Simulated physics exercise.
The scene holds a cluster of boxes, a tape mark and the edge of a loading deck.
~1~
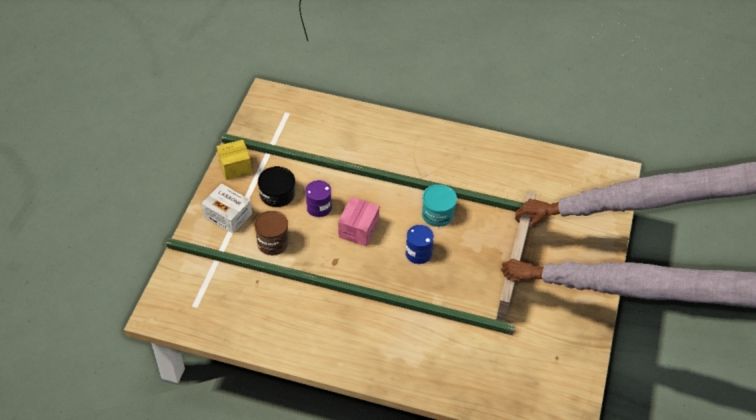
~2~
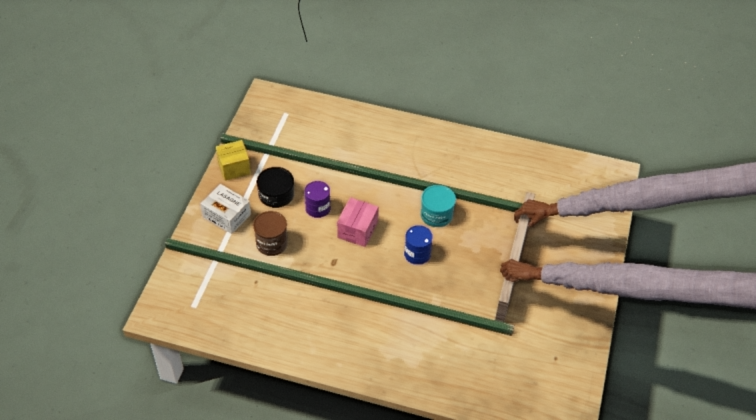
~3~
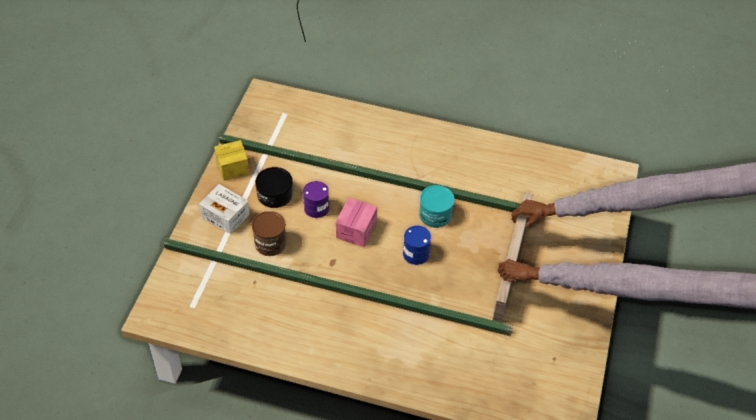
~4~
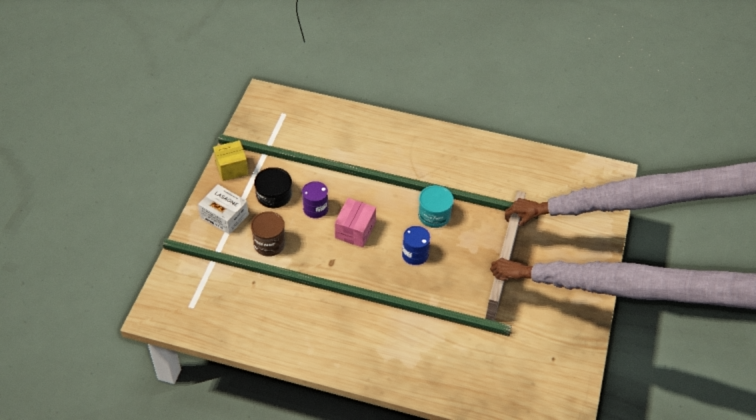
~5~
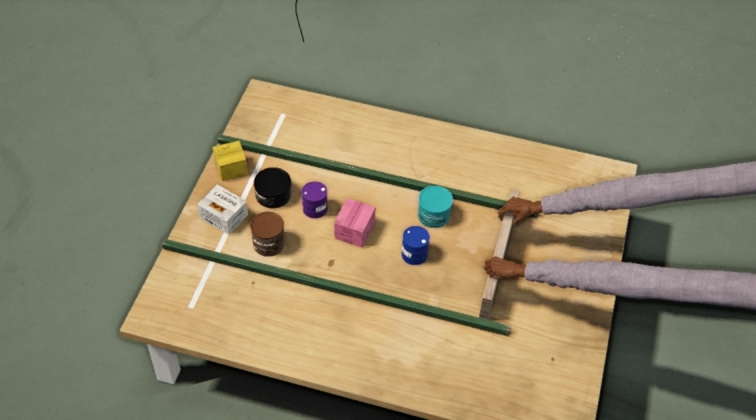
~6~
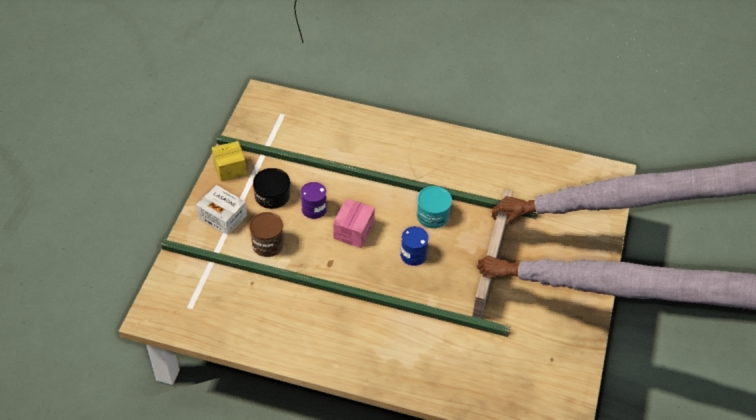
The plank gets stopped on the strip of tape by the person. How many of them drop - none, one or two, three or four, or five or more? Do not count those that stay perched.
Seems the ones that don't stay up number one or at most two, for sure.
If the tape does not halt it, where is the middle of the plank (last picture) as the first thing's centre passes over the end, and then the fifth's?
At (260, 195) for the first, at (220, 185) for the fifth.
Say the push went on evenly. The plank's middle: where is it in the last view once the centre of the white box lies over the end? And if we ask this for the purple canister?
Middle approx. at (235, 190), then approx. at (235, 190).
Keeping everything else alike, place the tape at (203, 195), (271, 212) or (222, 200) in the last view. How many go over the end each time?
The counts would be 8, 0 and 4.
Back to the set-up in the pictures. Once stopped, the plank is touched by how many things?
3 are in contact with it.
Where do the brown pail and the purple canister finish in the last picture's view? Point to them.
Going in order, first (207, 223) and next (210, 159).
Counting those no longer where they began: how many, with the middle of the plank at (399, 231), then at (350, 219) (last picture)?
2, then 4.
Early on, none off yet; yellow parcel at rest near (230, 161); white box at rest near (222, 210); black pail at rest near (272, 189).
A while later, none off yet; yellow parcel at rest near (230, 161); white box at rest near (222, 210); black pail travelled a little near (260, 187).
Finally, the number that fall off is one or two; lost, black pail and yellow parcel.
